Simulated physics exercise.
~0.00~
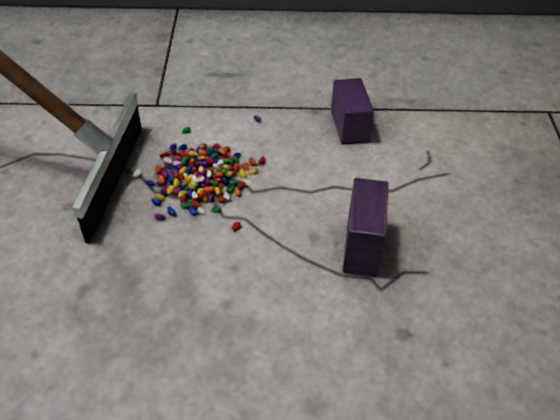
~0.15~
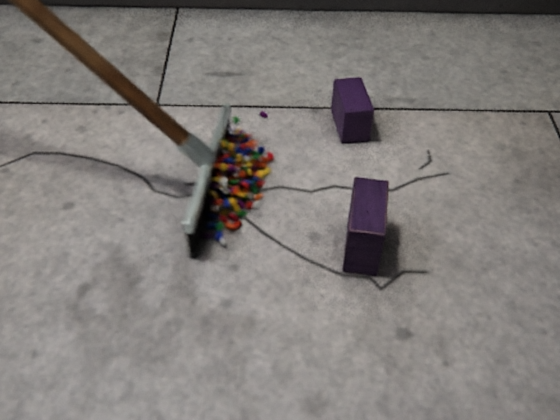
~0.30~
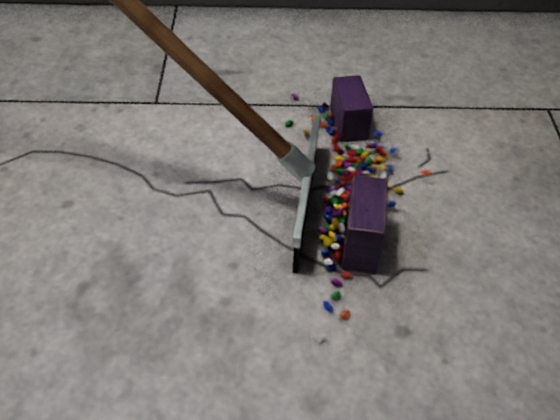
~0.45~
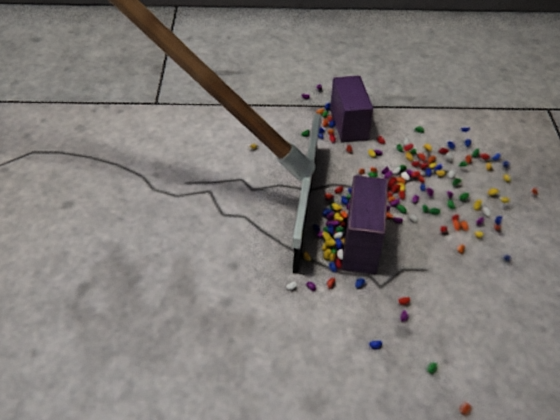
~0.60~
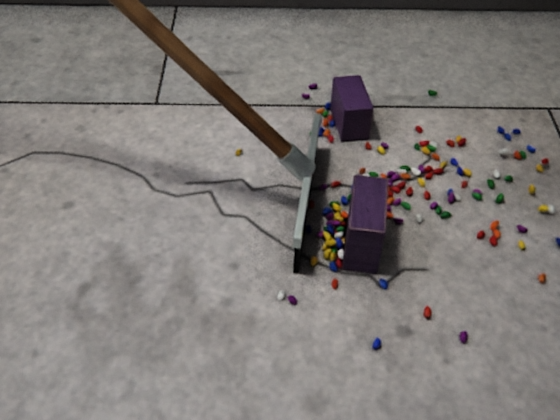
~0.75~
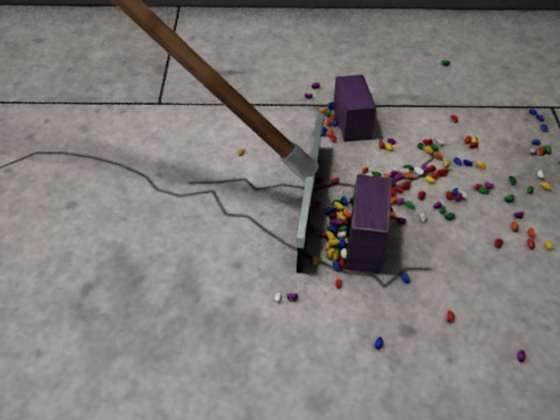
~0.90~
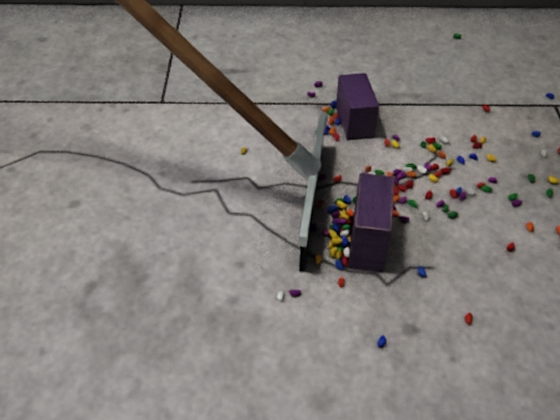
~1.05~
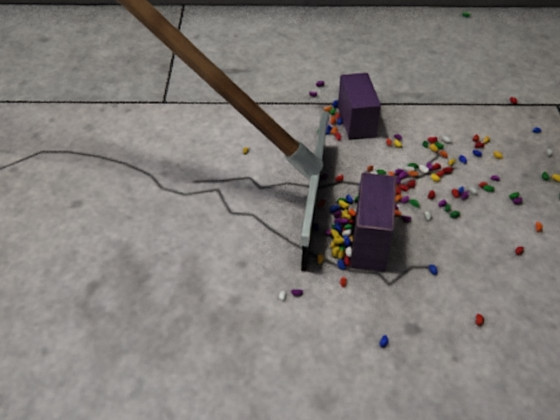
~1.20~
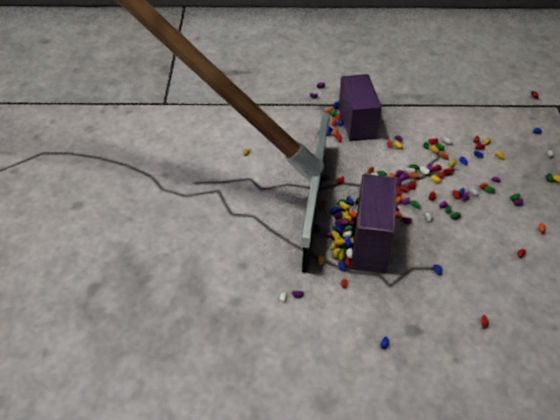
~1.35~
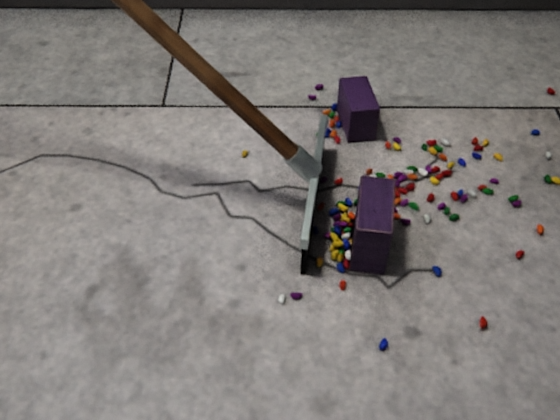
A squeegee on a wooden handle pushed a pile of colorful jelly beans rightward across a gray floor and stopped just short of two purple blocks; many scattered through the gap, while others stayed trapped between the blade and the near block.
